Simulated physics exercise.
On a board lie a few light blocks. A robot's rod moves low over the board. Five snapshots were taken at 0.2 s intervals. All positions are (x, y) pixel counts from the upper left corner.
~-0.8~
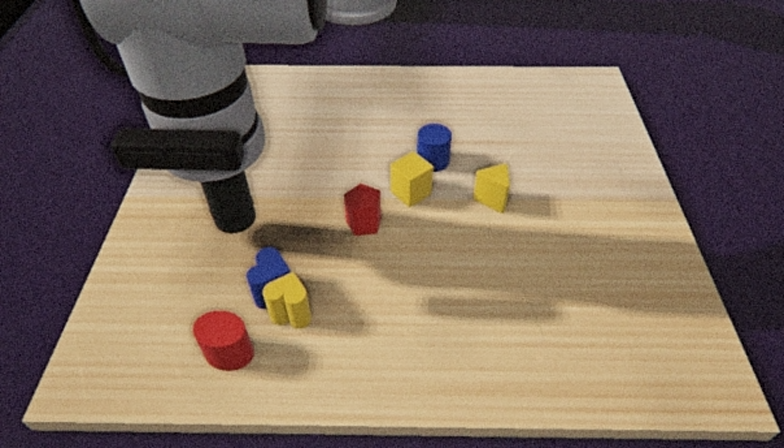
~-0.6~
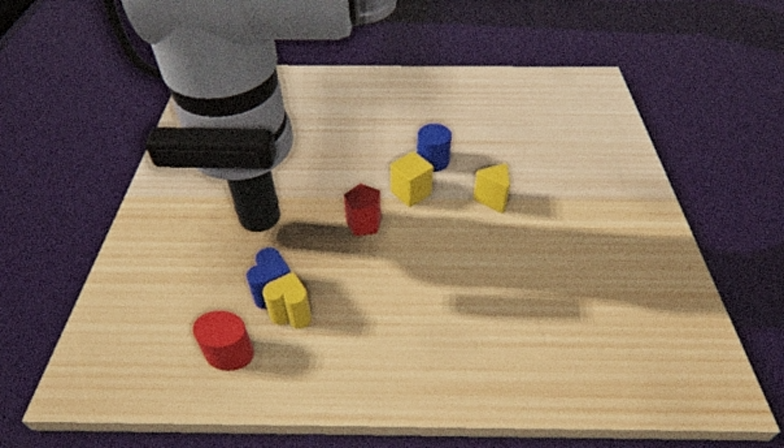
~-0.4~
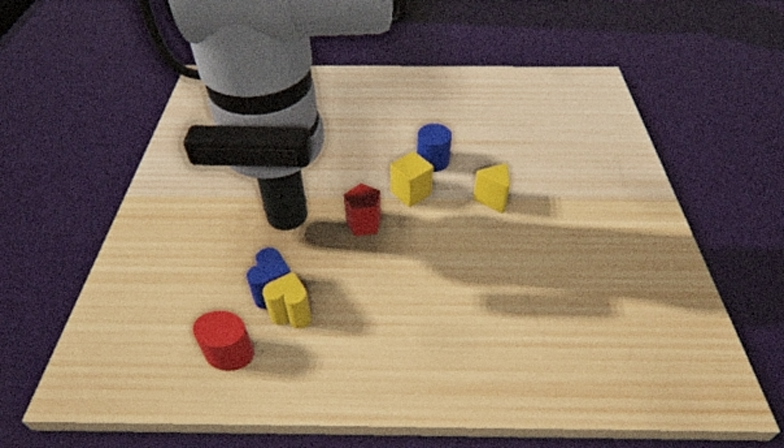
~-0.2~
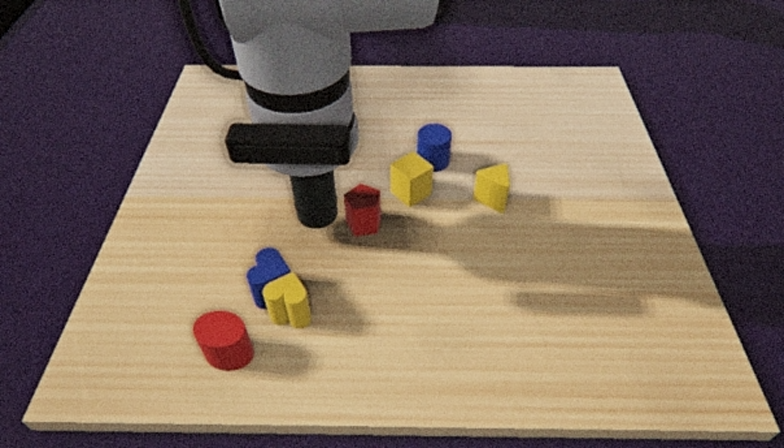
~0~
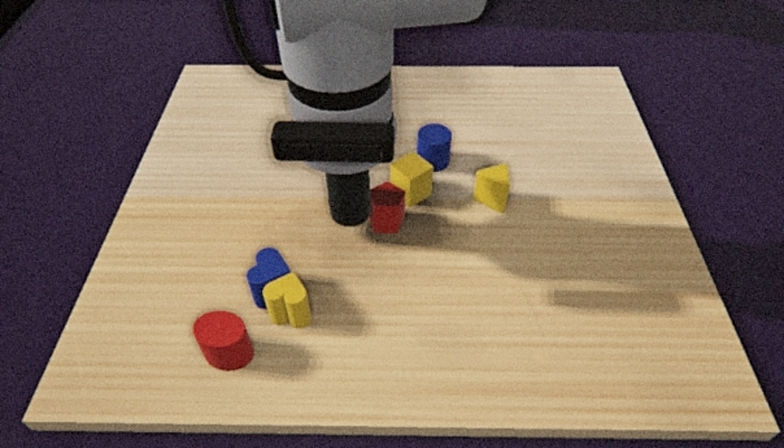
A robot arm moves its black rod right across the board and pushes the red block.
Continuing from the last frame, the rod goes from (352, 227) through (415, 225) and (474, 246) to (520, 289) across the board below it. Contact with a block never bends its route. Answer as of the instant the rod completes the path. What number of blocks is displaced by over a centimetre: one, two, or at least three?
Number moved: 1.
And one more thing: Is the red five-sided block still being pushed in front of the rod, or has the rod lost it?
Left aside or behind.
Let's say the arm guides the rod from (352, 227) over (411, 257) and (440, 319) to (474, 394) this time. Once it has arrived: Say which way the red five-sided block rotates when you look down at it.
Counterclockwise rotation.
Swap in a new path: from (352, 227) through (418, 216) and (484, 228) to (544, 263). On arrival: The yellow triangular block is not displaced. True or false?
Answer: False.
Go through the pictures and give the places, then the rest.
The first frame shows rod's lower end at (236, 220); red five-sided block at (363, 196); yellow square block at (412, 165); yellow triangular block at (497, 174).
The second frame shows rod at (260, 218); blocks still.
The third frame shows rod at (288, 217); blocks still.
The fourth frame shows rod at (318, 215); blocks still.
The fifth frame shows rod at (351, 213); red five-sided block at (387, 194); yellow square block at (412, 165); yellow triangular block at (497, 174).
What follows on the original path. One third of the way, rod at (416, 212); red five-sided block at (452, 192); yellow square block at (416, 164), turned 20° anticlockwise.
Two thirds of the way, rod at (477, 233); red five-sided block at (489, 193), turned 35° anticlockwise; yellow square block at (416, 164), turned 20° anticlockwise.
At the end, rod at (524, 275); red five-sided block at (489, 193), turned 35° anticlockwise; yellow square block at (416, 164), turned 20° anticlockwise; yellow triangular block still.
